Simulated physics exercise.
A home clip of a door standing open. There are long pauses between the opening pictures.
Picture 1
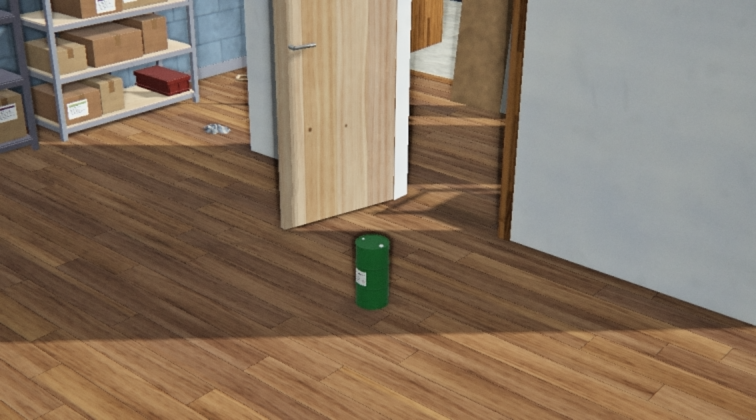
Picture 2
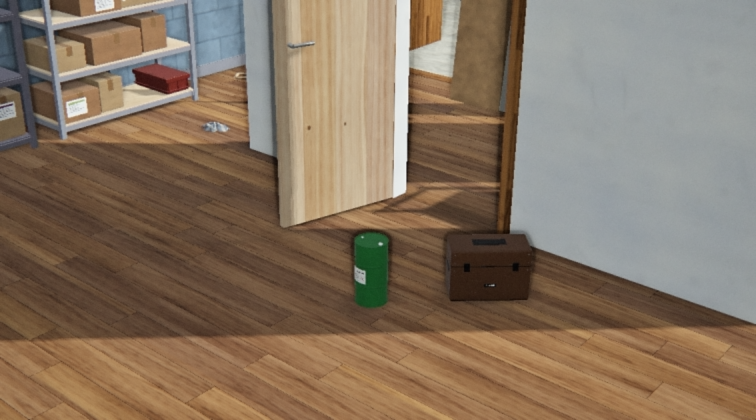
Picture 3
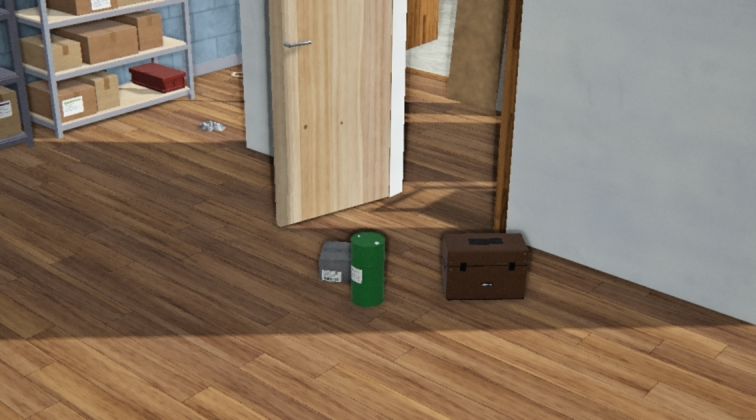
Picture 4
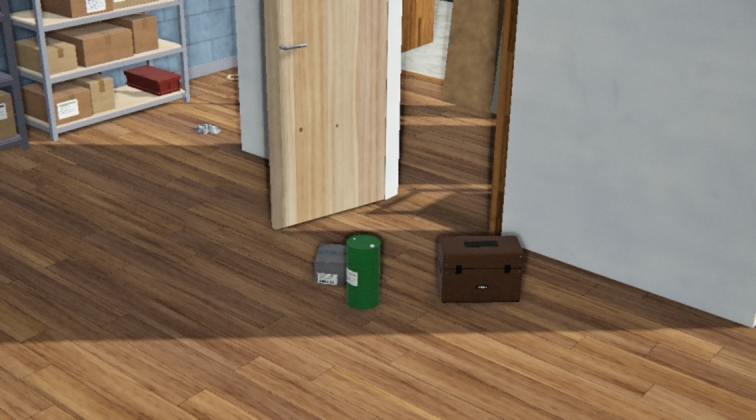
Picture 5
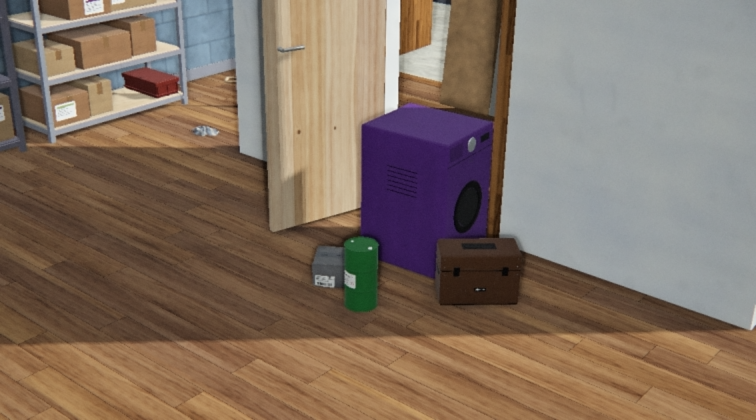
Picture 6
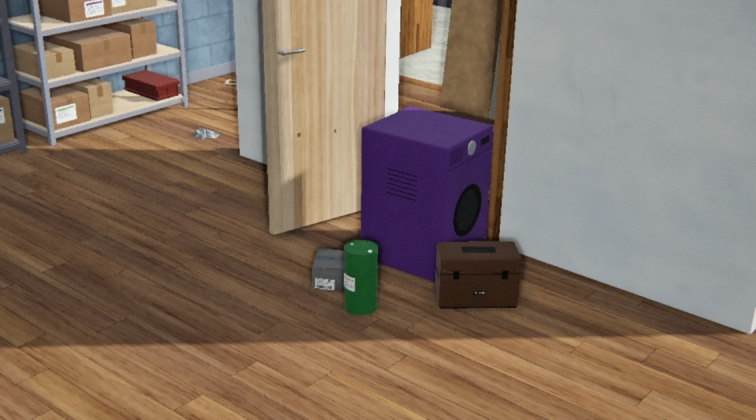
A brown toolbox, a grey parcel, then a purple appliance appear by the still, open door.
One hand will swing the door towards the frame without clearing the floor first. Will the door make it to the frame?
In the end the door jams.
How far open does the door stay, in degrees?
Some 60° open.
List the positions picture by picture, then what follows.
Door wide open and still; green canister (372, 272), in the first picture.
Door wide open and still; brown toolbox (488, 267); green canister (371, 270), in the second picture.
Door wide open and still; grey parcel (347, 262); brown toolbox (484, 266), in the third picture.
Door wide open and still; green canister (363, 272); grey parcel (342, 265), in the fourth picture.
Door wide open and still; brown toolbox (477, 271); green canister (361, 275), in the fifth picture.
Door wide open and still; purple appliance (425, 193); grey parcel (340, 270), in the sixth picture.
Then, 0.50 s past the last view, door at 98°.
Then, 0.90 s past the last view, door at 84°.
Then, 1.20 s past the last view, door at 72°.
Then, 1.40 s past the last view, door at 64°.
Finally, door at 61°; all 4 still in place. Final places as the last picture's camera would see them, purple appliance near (427, 193).
